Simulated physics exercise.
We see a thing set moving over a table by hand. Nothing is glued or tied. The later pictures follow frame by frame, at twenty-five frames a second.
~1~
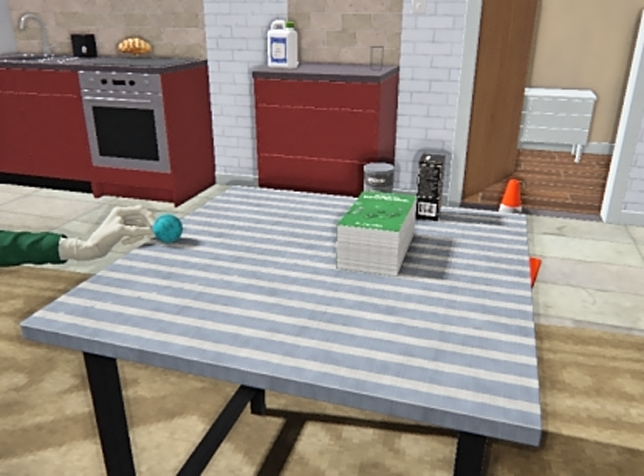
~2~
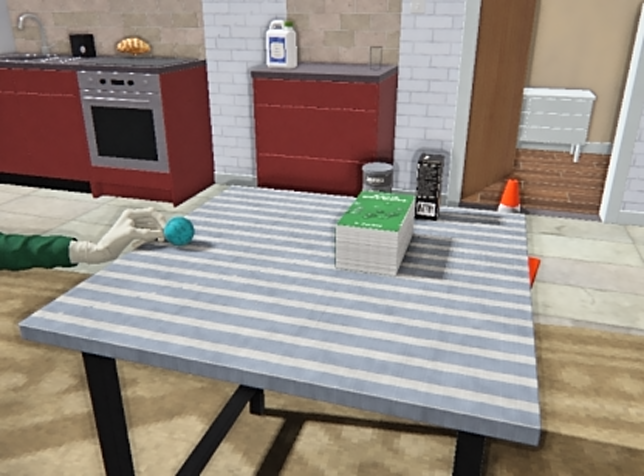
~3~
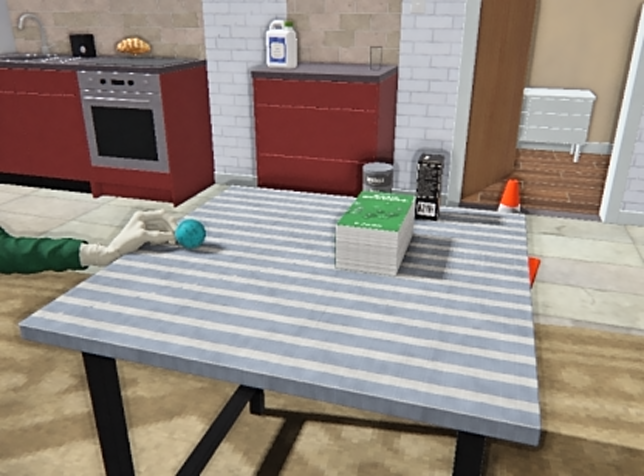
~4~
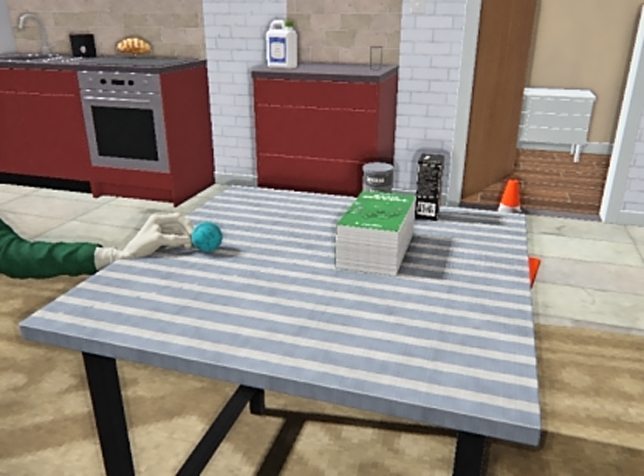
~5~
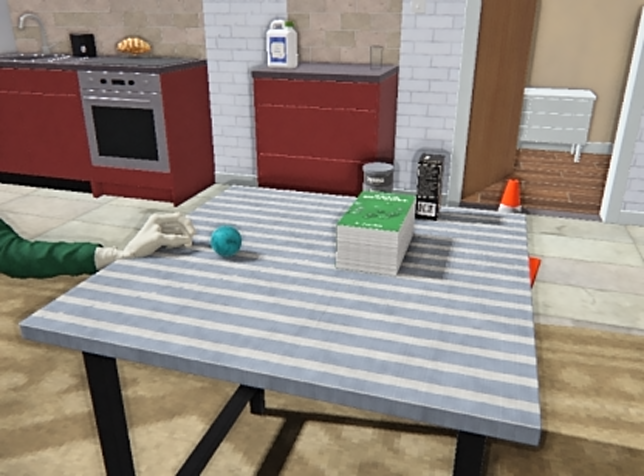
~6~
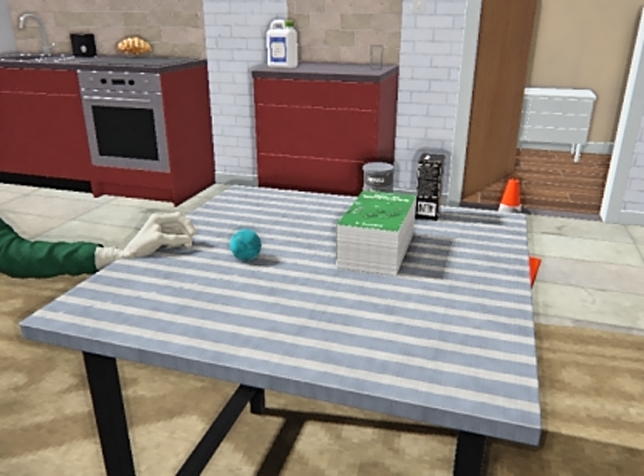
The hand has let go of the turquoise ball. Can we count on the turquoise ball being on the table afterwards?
The turquoise ball goes over the edge.
Then, 0.40 s after the last picture, turquoise ball rolled well along near (459, 291).
Then, 0.70 s after the last picture, turquoise ball now off the table.
By the end, off the table, turquoise ball.
